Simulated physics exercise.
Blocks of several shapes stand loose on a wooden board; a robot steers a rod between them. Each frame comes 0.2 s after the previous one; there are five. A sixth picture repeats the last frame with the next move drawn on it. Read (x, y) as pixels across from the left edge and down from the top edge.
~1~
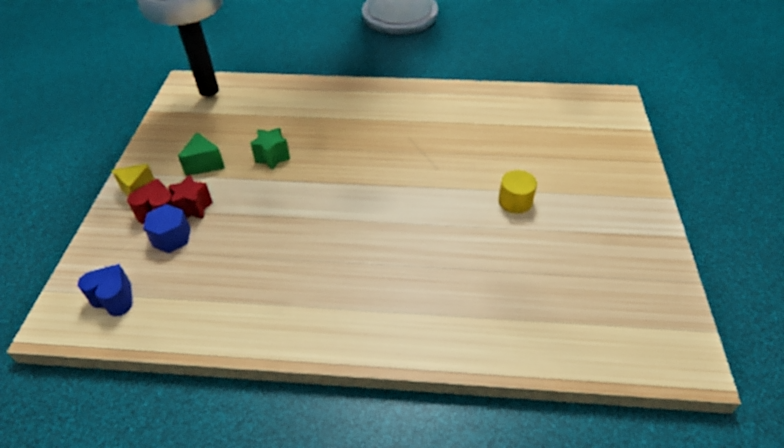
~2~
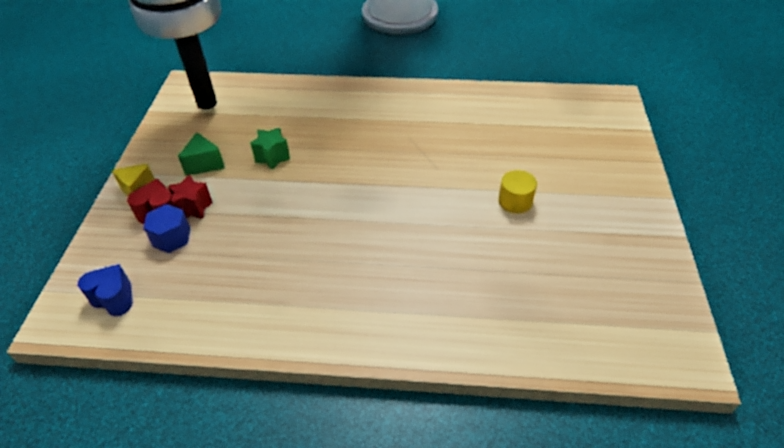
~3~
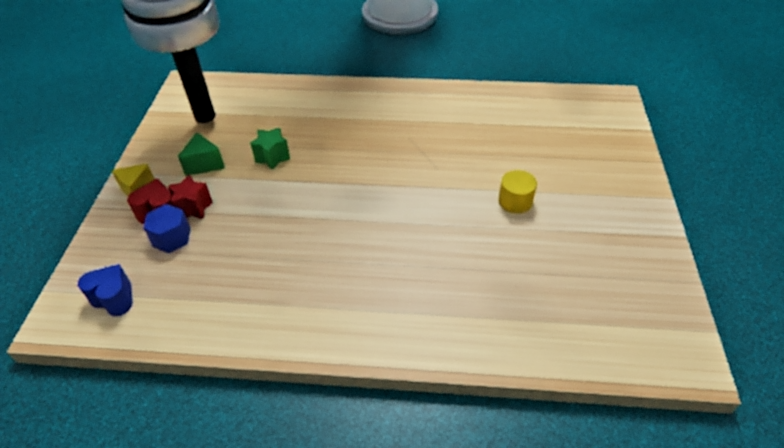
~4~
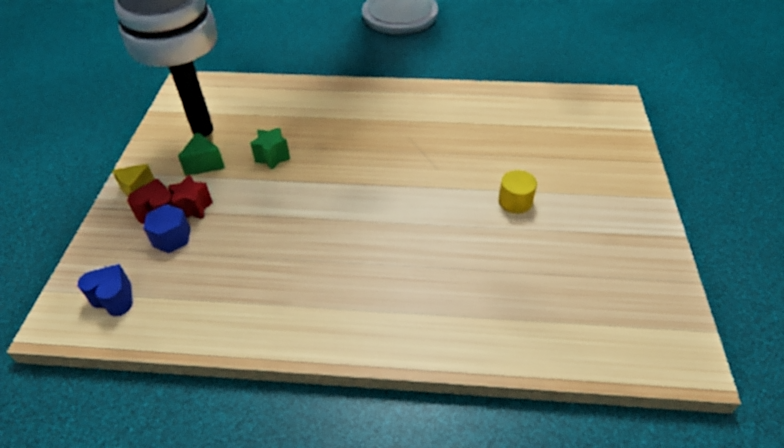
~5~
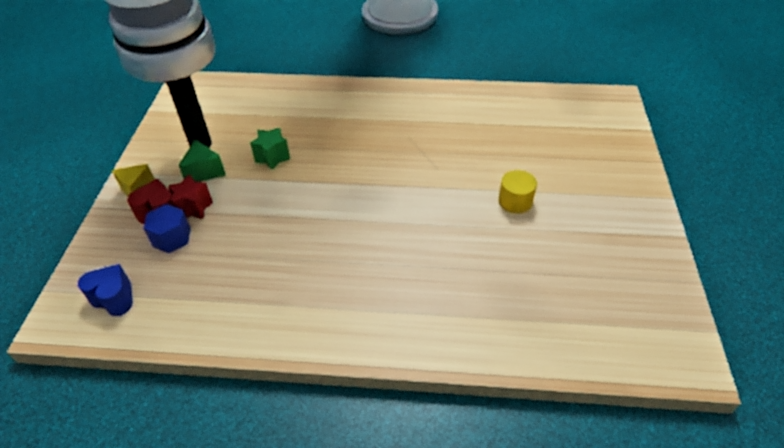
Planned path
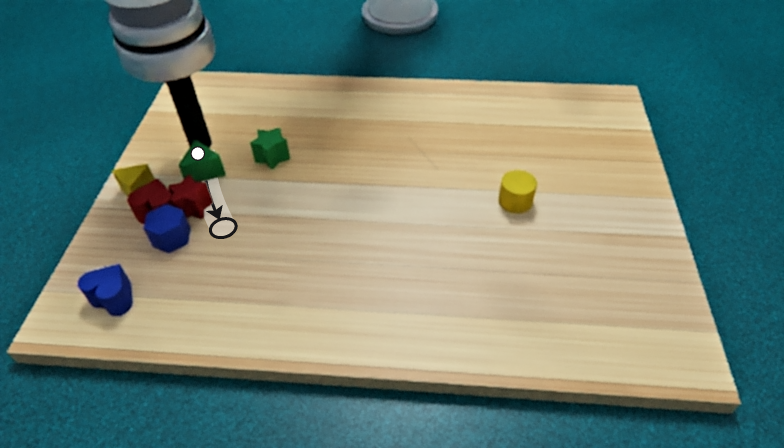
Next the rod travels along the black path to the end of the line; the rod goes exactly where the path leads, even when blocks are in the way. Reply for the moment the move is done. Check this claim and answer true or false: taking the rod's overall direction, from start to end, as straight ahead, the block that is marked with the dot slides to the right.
The statement is incorrect.
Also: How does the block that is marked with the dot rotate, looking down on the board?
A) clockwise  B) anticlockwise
B (anticlockwise)
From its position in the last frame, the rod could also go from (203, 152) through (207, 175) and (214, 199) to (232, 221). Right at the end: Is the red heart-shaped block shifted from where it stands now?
I expect not.
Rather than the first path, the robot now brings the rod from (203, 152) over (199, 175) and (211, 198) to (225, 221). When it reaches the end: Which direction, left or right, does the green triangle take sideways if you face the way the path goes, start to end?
Its shift is leftward.
The line goes from (203, 152) via (208, 189), ending at (223, 228); the dot is on the green triangle.
The first path, step by step. One third of the way, rod at (203, 170); blue hexagon at (161, 221); red star at (191, 203), turned 45° clockwise; green triangle at (207, 178), turned 20° anticlockwise.
Two thirds of the way, rod at (209, 195); blue hexagon at (161, 222); red star at (197, 214), turned 85° clockwise; green triangle at (223, 195), turned 70° anticlockwise.
At the end, rod at (221, 221); red heart-shaped block unmoved; blue hexagon at (161, 222); red star at (199, 232), turned 150° clockwise; green triangle at (242, 213), turned 115° anticlockwise.
